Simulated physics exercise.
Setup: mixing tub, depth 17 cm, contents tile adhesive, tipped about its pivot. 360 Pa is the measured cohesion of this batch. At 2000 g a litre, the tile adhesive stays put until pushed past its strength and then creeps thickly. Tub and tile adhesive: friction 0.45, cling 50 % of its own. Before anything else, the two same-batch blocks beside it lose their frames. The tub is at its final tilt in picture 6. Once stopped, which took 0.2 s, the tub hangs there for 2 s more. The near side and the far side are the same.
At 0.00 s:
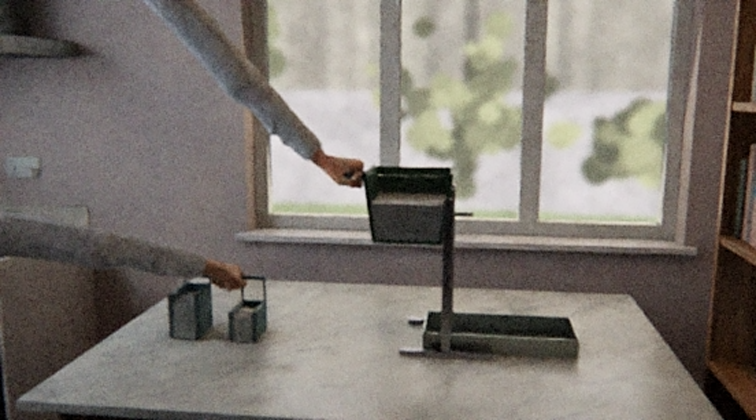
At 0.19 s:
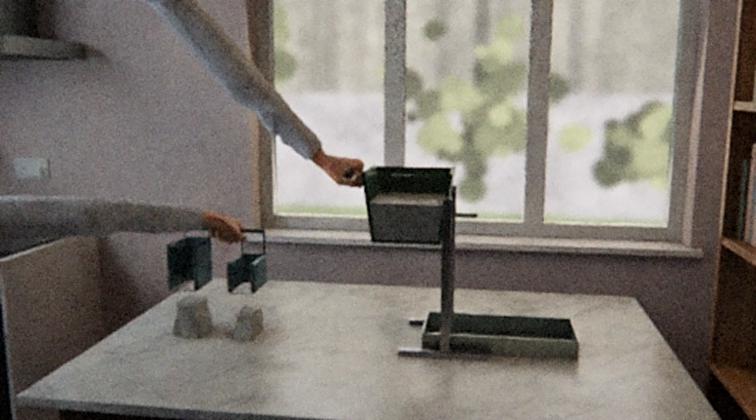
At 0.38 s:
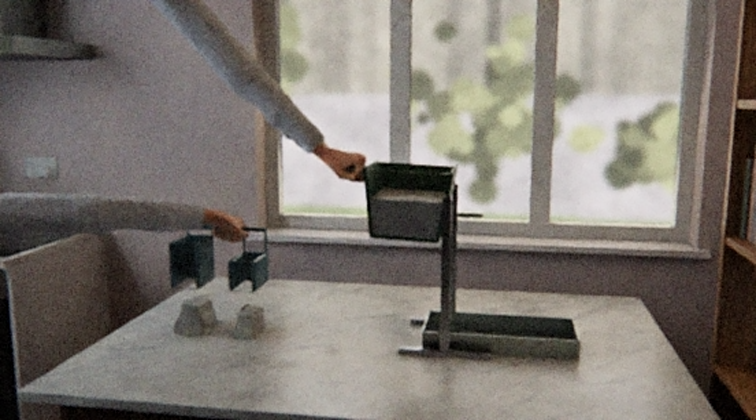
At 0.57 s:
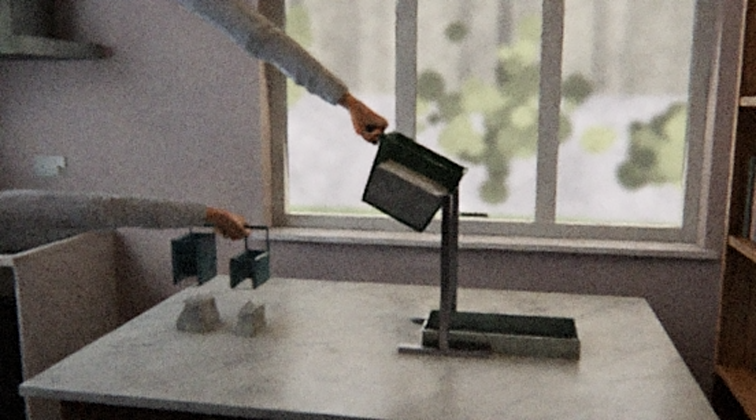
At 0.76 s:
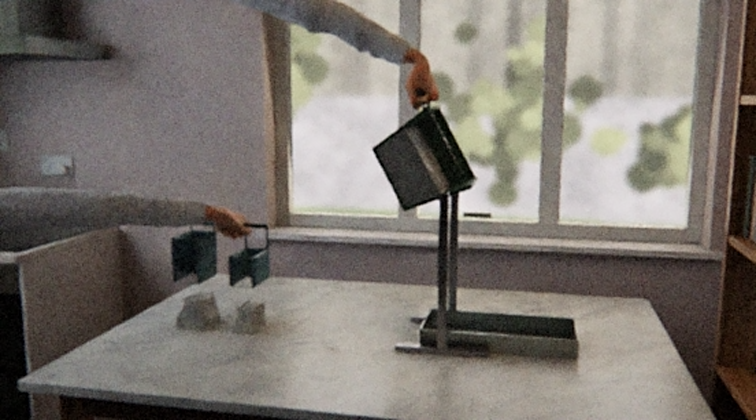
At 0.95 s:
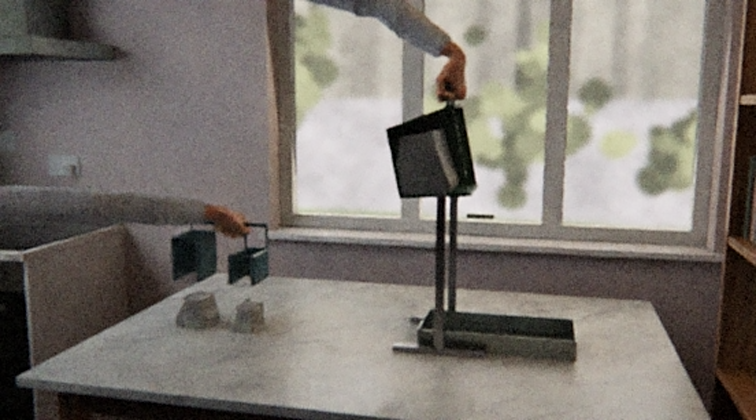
The clip opens on a dark tub of grey material on a stand above a tray, with one hand at its rim, while another hand lifts two small casings off grey blocks. The taller left block settles slightly, then the first hand swings the tub steeply rightward, its contents still inside.
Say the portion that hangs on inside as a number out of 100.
Expect roughly 100 %.
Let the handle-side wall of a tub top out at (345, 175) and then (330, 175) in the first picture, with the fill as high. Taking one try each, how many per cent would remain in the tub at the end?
Some 65 % and some 55 %, in that order.
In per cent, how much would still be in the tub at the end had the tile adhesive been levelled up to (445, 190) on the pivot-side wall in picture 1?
In that case, around 60 percent.
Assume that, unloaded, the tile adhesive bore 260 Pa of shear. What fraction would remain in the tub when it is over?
I'd expect about 80 percent.
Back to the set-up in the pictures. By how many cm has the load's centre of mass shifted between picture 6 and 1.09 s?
About 3 cm.
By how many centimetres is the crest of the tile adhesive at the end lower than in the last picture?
About 5 cm.
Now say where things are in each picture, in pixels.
The first frame shows handle-side rim at (366, 174), tilt 0 degrees; top of the tile adhesive at (410, 204); blocks stand 11 cm, 6.9 cm (left to right).
The second frame shows handle-side rim at (365, 174), tilt 0 degrees; top of the tile adhesive at (409, 204); blocks stand 9.3 cm, 6.9 cm (left to right).
The third frame shows handle-side rim at (366, 169), tilt 2 degrees; top of the tile adhesive at (374, 199); blocks stand 8.6 cm, 6.8 cm (left to right).
The fourth frame shows handle-side rim at (386, 136), tilt 27 degrees; top of the tile adhesive at (376, 167); blocks stand 8.5 cm, 6.8 cm (left to right).
The fifth frame shows handle-side rim at (430, 109), tilt 61 degrees; top of the tile adhesive at (404, 131); blocks stand 8.5 cm, 6.8 cm (left to right).
The sixth frame shows handle-side rim at (454, 108), tilt 78 degrees; top of the tile adhesive at (430, 132); blocks stand 8.5 cm, 6.8 cm (left to right).
After 1.09 s, the tub is at 78 degrees and holds 100 %.
After 1.26 s, the tub is at 78 degrees and holds 100 %.
After 1.43 s, the tub is at 78 degrees and holds 100 %.
After 1.60 s, the tub is at 78 degrees and holds 100 %.
After 2.95 s, at the end, the tub is at 78 degrees and holds 100 %.
